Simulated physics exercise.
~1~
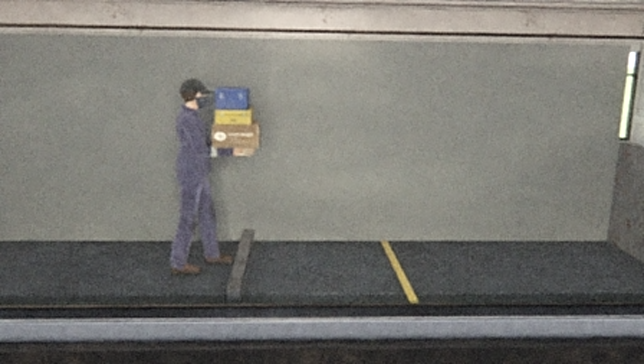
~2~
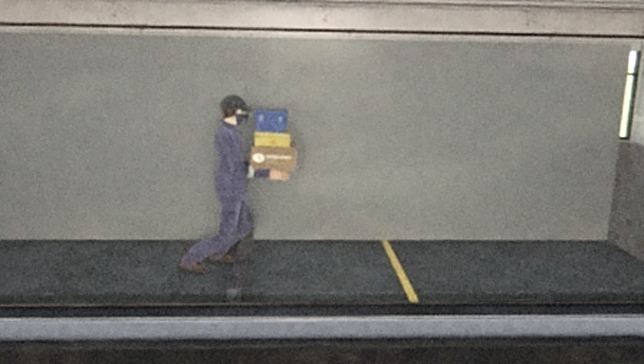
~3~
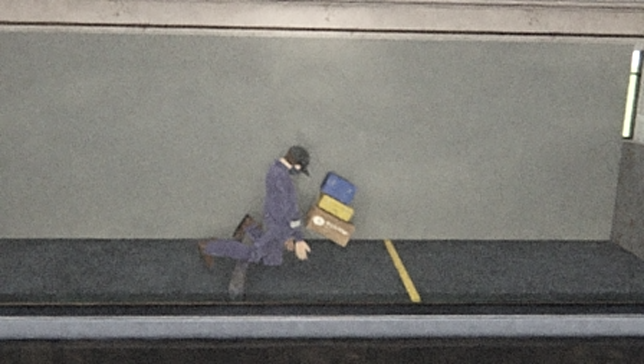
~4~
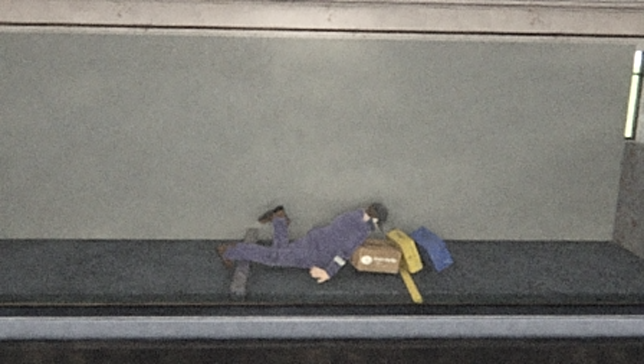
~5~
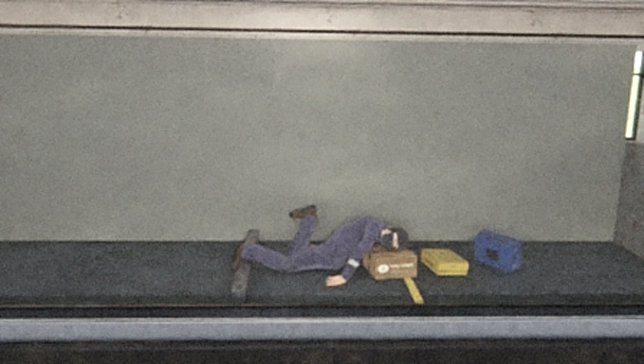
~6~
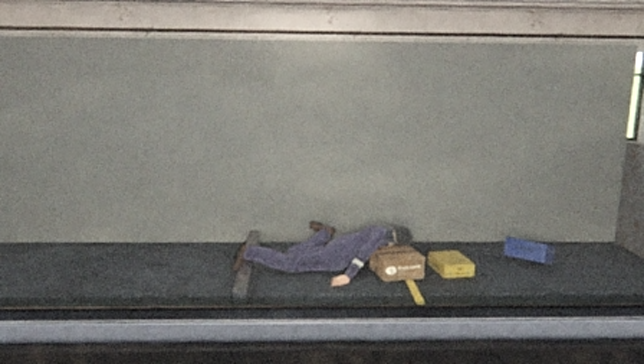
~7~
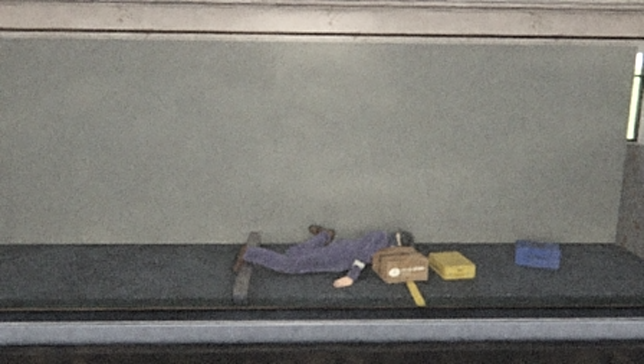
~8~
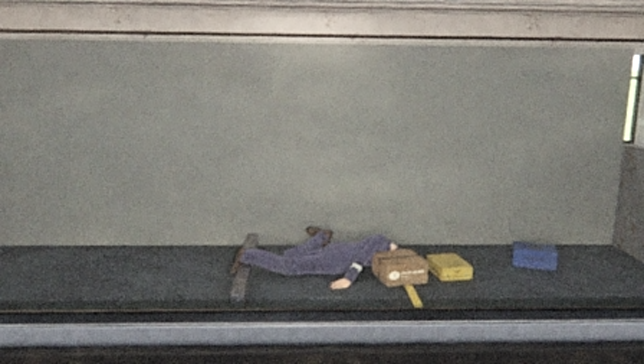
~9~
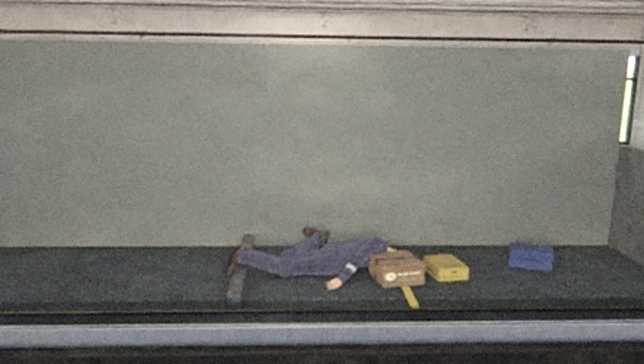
Courier carrying stacked boxes tripping over a low rail and falling flat, the yellow and blue toolboxes landing past a yellow line.
